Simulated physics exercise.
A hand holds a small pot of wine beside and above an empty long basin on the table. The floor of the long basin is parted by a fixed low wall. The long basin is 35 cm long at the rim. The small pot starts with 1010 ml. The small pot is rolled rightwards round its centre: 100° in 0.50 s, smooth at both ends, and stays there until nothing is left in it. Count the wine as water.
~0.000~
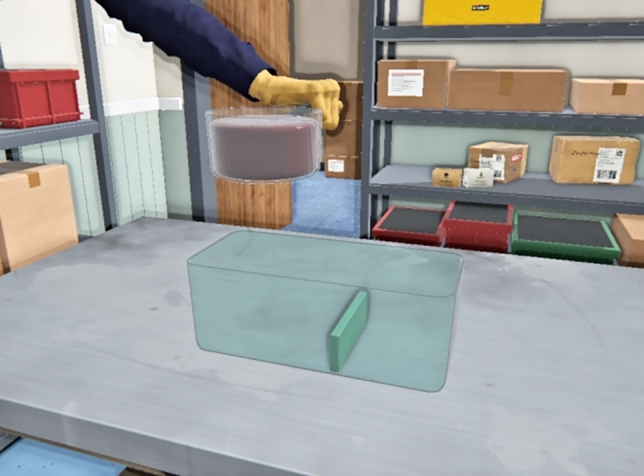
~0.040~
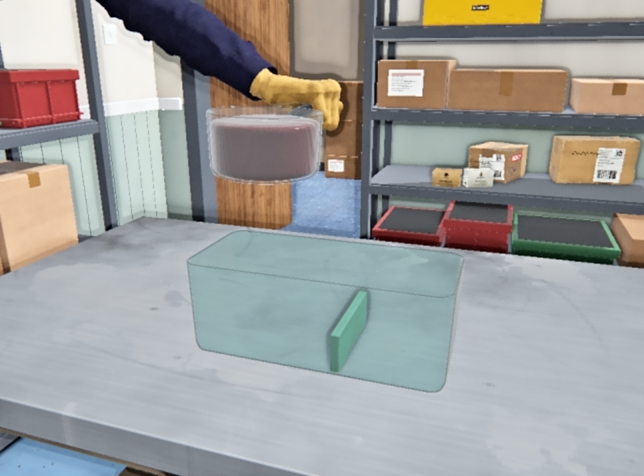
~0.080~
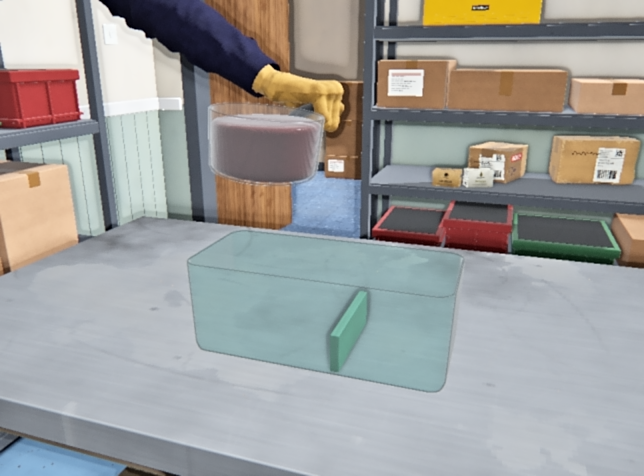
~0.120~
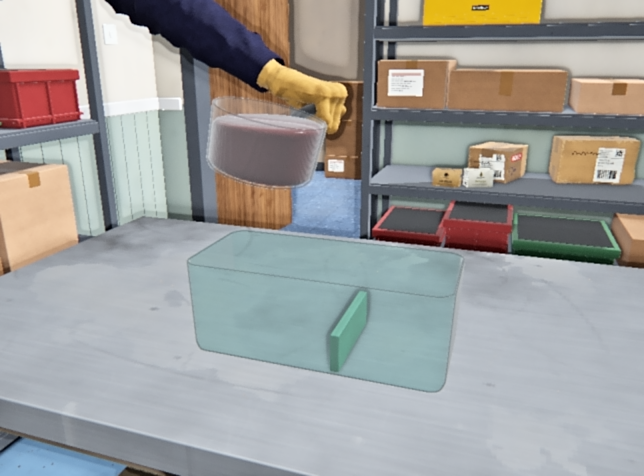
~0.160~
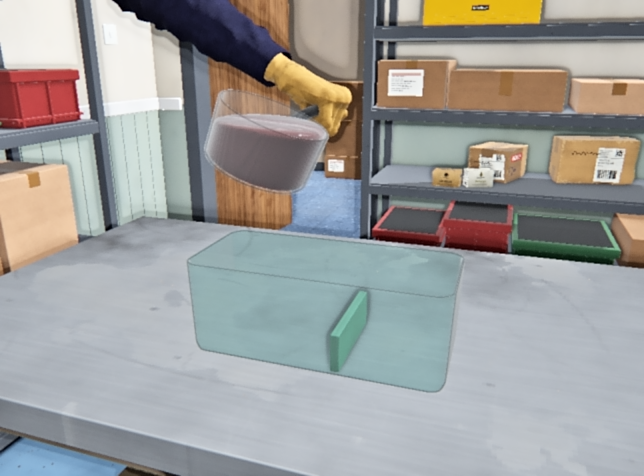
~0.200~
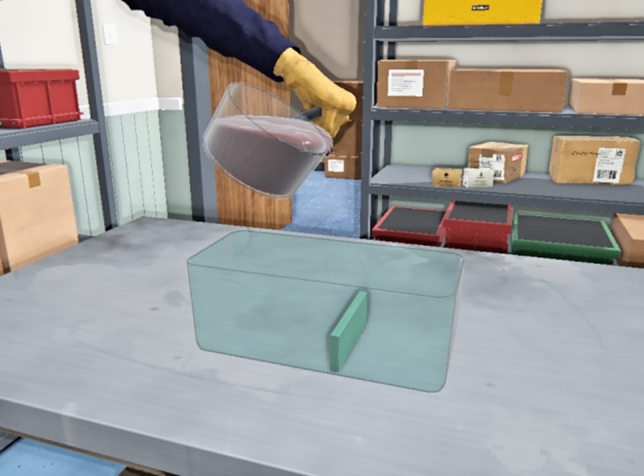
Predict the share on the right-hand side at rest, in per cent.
The far part has some 53 per cent.
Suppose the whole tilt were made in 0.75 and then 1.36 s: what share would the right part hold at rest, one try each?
In turn about 70 and 75 per cent.
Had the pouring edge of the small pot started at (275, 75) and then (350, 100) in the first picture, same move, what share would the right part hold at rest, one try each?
In turn about 15 and 85 per cent.
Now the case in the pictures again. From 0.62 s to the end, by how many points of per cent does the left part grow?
Near 26 in a hundred.
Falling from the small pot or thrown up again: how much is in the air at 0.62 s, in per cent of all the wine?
Some 9 per cent.
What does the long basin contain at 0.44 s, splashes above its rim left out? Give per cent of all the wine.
About 24 per cent.
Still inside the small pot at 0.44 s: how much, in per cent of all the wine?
Near 30 in a hundred.
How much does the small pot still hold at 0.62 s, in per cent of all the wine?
Near 8 in a hundred.
Then, 0.44 s in, the tilt is 96° and 29 per cent is still to pour, 2 is left of the wall and 23 right of it.
Then, 0.62 s in, the tilt is 100° and 8 per cent is still to pour, 19 is left of the wall and 64 right of it.
Then, 0.80 s in, the tilt is 100° and 2 per cent is still to pour, 34 is left of the wall and 55 right of it.
Then, 1.00 s in, the tilt is 100° and 0 per cent is still to pour, 42 is left of the wall and 55 right of it.
Finally, 45 per cent lies left of the wall, 53 right of it and 2 outside.
